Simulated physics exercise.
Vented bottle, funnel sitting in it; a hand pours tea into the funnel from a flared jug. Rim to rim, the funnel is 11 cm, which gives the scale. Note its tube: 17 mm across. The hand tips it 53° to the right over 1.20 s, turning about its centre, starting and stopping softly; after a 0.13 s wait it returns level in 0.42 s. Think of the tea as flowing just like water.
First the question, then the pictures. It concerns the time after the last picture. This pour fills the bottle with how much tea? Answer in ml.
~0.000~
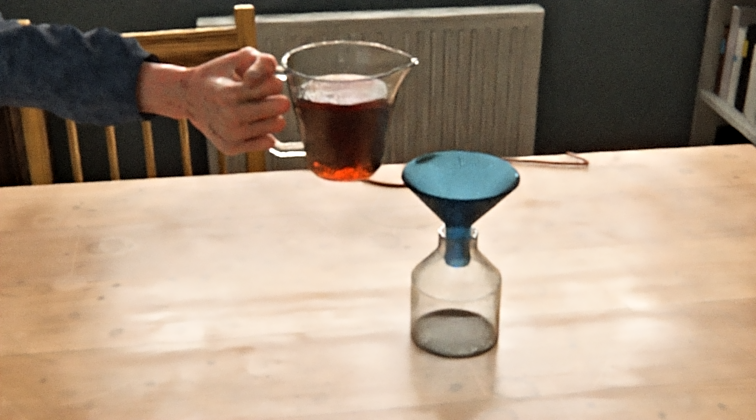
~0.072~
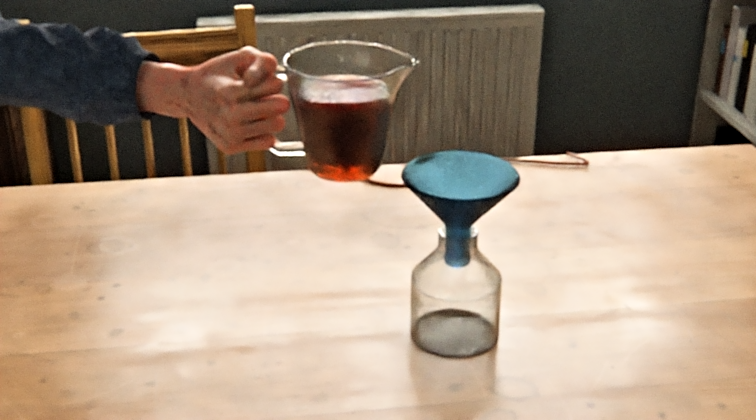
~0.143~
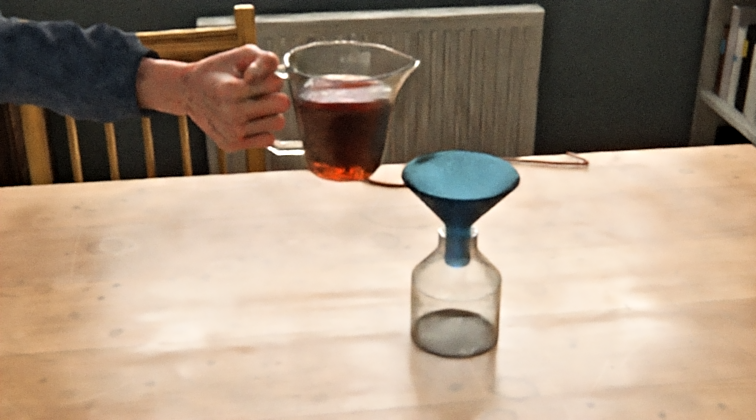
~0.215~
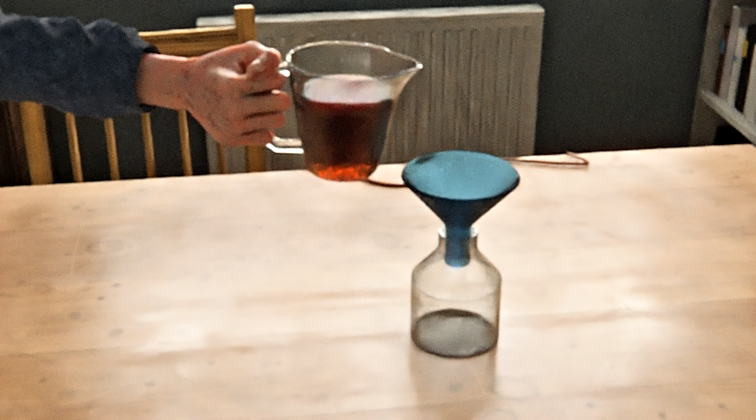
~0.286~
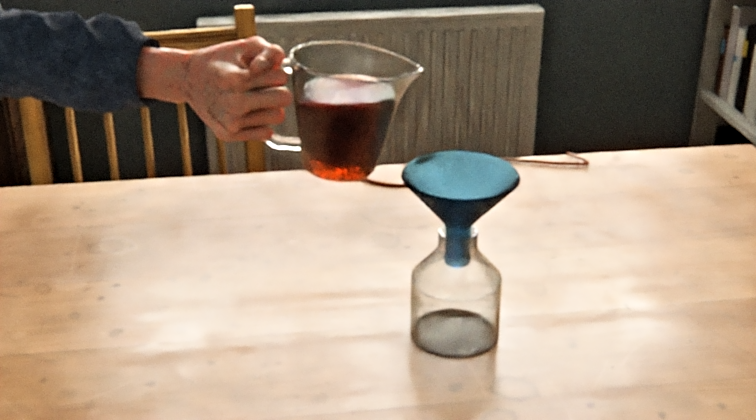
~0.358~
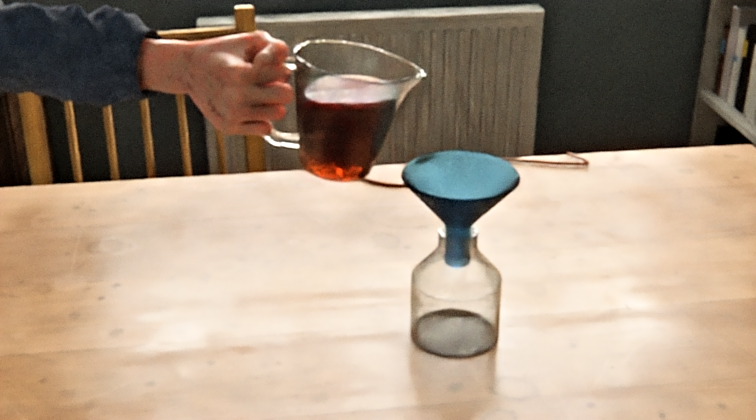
The bottle takes in about 170 ml.
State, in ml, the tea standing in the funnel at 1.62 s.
Reading: Approx. 90 ml.
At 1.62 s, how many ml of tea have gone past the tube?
80 ml.
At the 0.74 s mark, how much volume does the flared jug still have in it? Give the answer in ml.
Roughly 470 ml.
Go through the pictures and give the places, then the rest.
In the first frame, it leans 0°; its right rim is at (417, 59); the tea meets the walls at (306, 89) and (379, 87); the funnel's rim runs from (407, 183) to (513, 176).
In the second frame, it leans 0°; its right rim is at (418, 60); the tea meets the walls at (308, 90) and (382, 87).
In the third frame, it leans 2°; its right rim is at (419, 62); the tea meets the walls at (308, 91) and (382, 87).
In the fourth frame, it leans 4°; its right rim is at (421, 64); the tea meets the walls at (306, 90) and (385, 87).
In the fifth frame, it leans 7°; its right rim is at (423, 68); the tea meets the walls at (308, 90) and (388, 88).
In the sixth frame, it leans 11°; its right rim is at (426, 73); the tea meets the walls at (309, 92) and (386, 88).
Then, 0.74 s in, the tilt is 36° and 0 ml has passed the tube, 0 ml is in the funnel, 475 ml in the flared jug and 0 ml has missed.
Then, 1.02 s in, the tilt is 50° and 10 ml has passed the tube, 25 ml is in the funnel, 410 ml in the flared jug and 0 ml has missed.
Then, 1.31 s in, the tilt is 53° and 40 ml has passed the tube, 80 ml is in the funnel, 325 ml in the flared jug and 5 ml has missed.
Then, 1.62 s in, the tilt is 11° and 85 ml has passed the tube, 90 ml is in the funnel, 295 ml in the flared jug and 10 ml has missed.
Finally, 175 ml has passed the tube, 0 ml is in the funnel, 295 ml in the flared jug and 10 ml has missed.
